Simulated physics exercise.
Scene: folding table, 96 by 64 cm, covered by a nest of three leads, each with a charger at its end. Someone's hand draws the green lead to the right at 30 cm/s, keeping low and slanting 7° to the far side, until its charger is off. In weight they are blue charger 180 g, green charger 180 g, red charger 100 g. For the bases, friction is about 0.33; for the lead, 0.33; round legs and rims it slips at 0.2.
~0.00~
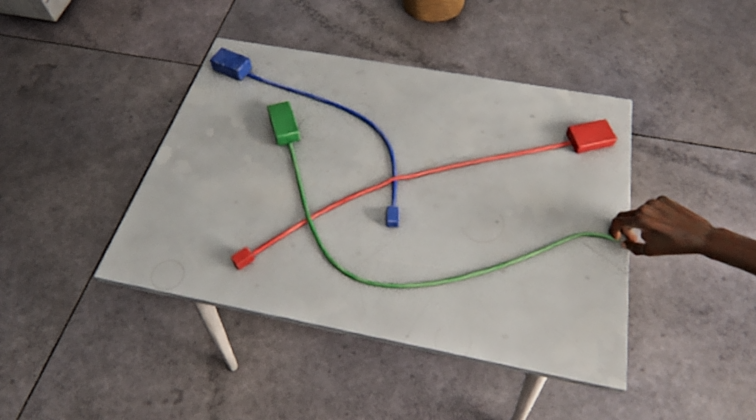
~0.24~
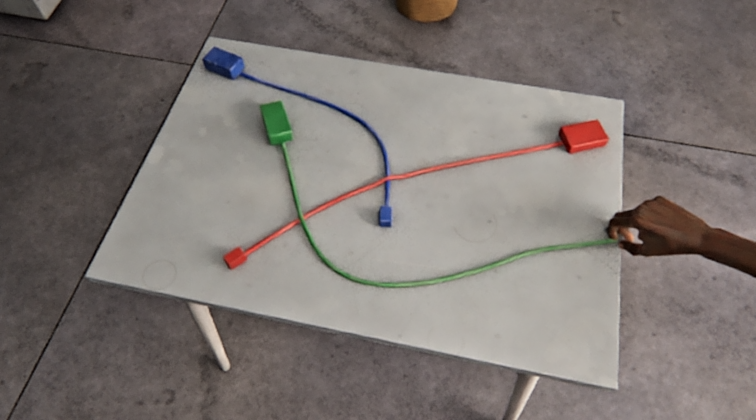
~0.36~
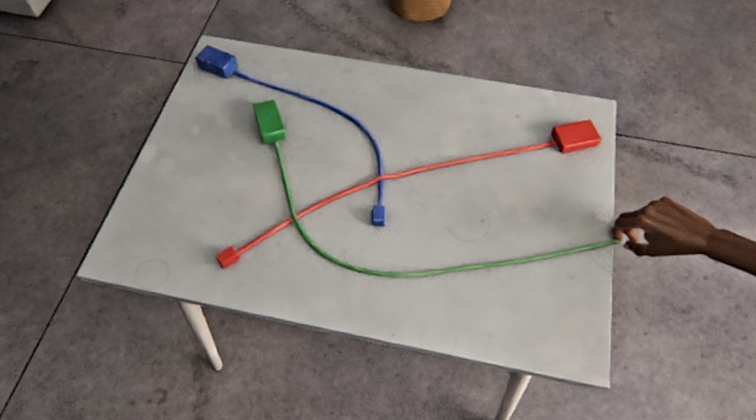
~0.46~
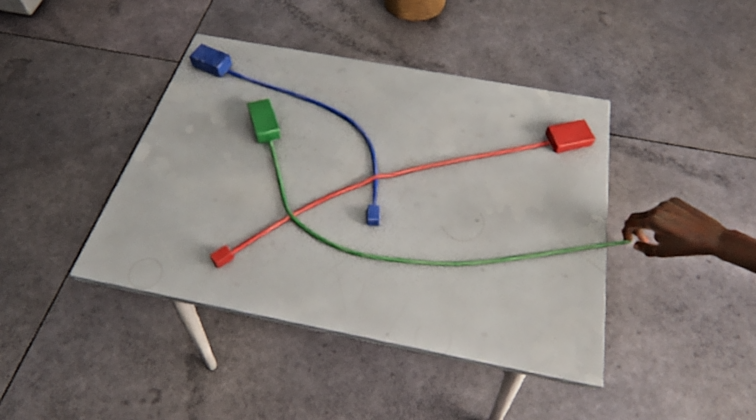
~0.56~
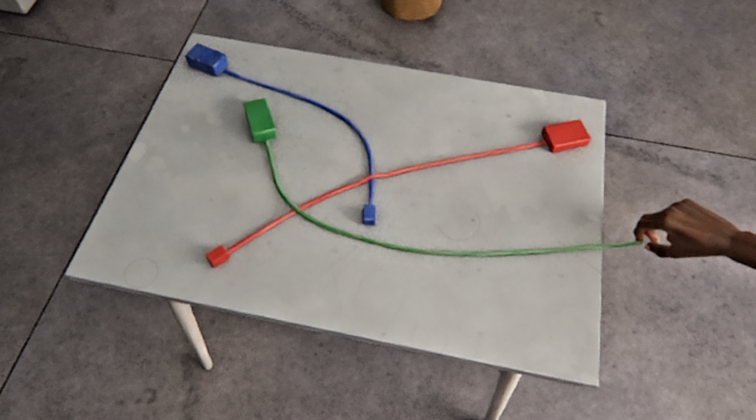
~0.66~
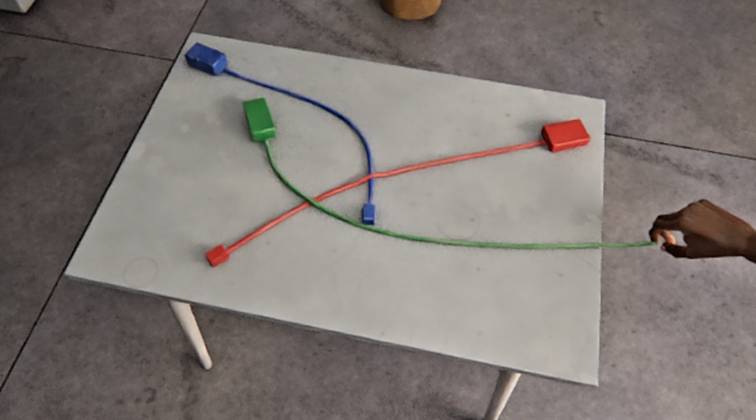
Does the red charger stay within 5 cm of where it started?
The charger stays home.
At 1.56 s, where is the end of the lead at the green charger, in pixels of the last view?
Near (359, 159).
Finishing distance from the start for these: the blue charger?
The blue charger ends 0 cm from its start.
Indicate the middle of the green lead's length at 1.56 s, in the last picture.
Near (571, 208).
After 1.6 s, the green lead's tail end at (359, 159); green charger 18 cm off its start, blue plug 14 cm off its start, red plug 1 cm off its start.
After 2.5 s, the green lead's tail end at (486, 206); green charger 45 cm off its start, blue plug on its side, 16 cm off its start, red plug 4 cm off its start.
After 3.4 s, the green lead has left the top; green charger over the edge, blue plug on its side, 16 cm off its start at (430, 166), red plug 4 cm off its start at (238, 242).
After 4.3 s, the green lead has left the top; green charger over the edge, blue plug on its side, 16 cm off its start, red plug 4 cm off its start.
After 4.8 s, the green lead has left the top; red charger 0 cm off its start at (567, 132), green charger over the edge, blue plug on its side, 17 cm off its start at (430, 166), red plug 4 cm off its start at (238, 242).
